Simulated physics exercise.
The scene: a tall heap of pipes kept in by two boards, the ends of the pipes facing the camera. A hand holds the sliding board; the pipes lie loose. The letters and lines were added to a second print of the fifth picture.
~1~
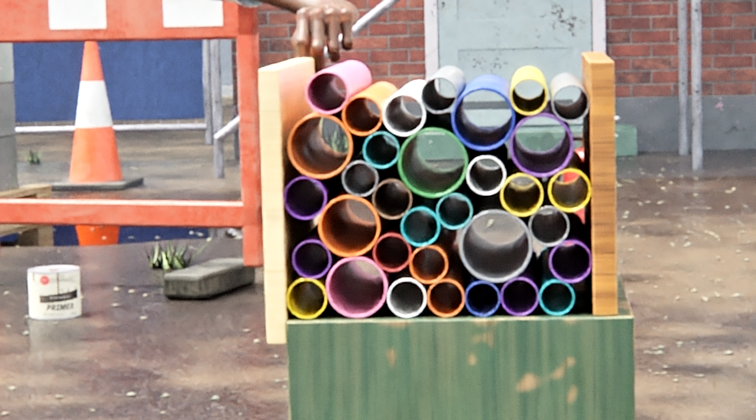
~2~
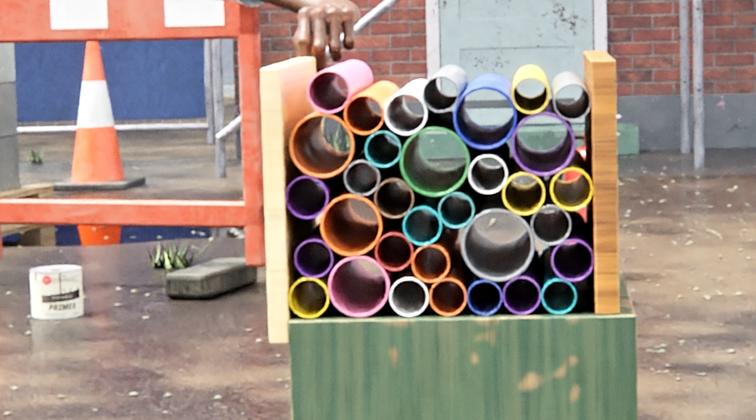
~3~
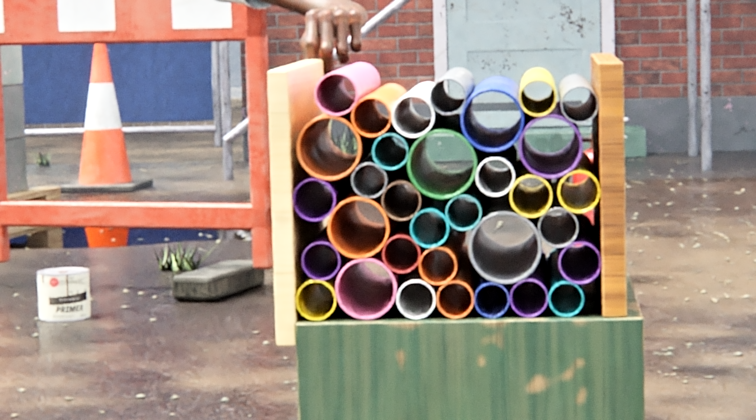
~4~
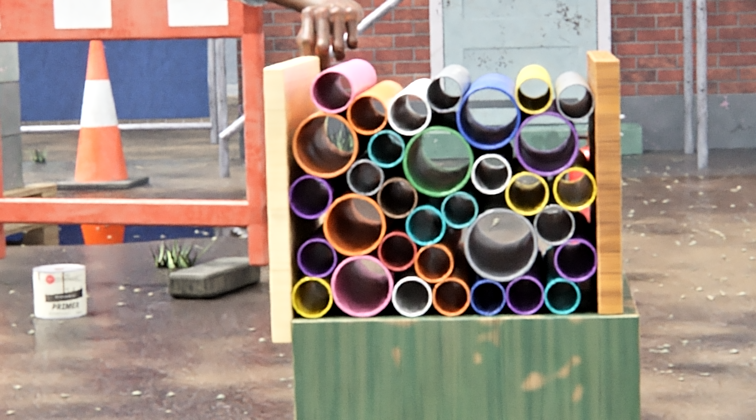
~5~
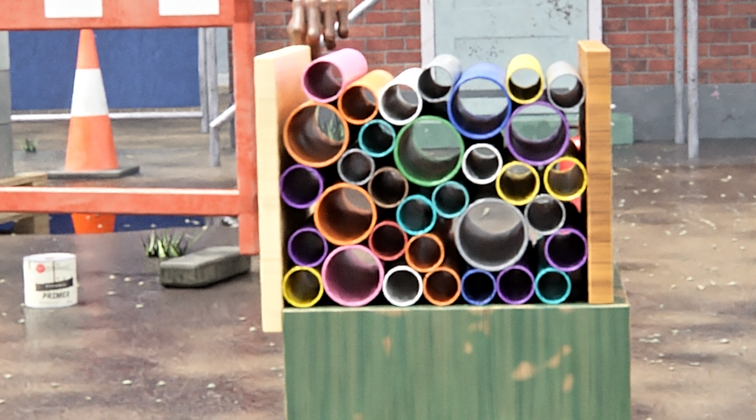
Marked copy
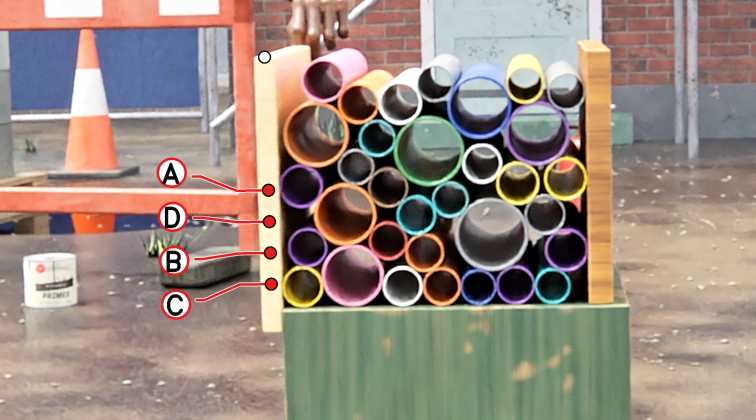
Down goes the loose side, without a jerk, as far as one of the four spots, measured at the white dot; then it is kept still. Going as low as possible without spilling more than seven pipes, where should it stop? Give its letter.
Slide it to B.
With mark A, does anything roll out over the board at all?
Yes, at A.
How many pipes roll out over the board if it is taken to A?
At A the number is one.
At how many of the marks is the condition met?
The number is three.
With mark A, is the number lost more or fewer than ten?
It loses fewer than ten.
On the copy, A at (269, 190); B at (271, 253); C at (271, 284); D at (270, 222); the white dot at (265, 57).
On B. First, top of the board (278, 142).
Then, top of the board (281, 240).
Finally, top of the board (281, 252), seven out over the board.
By contrast, A one out over the board; C more than seven out over the board; D three out over the board.
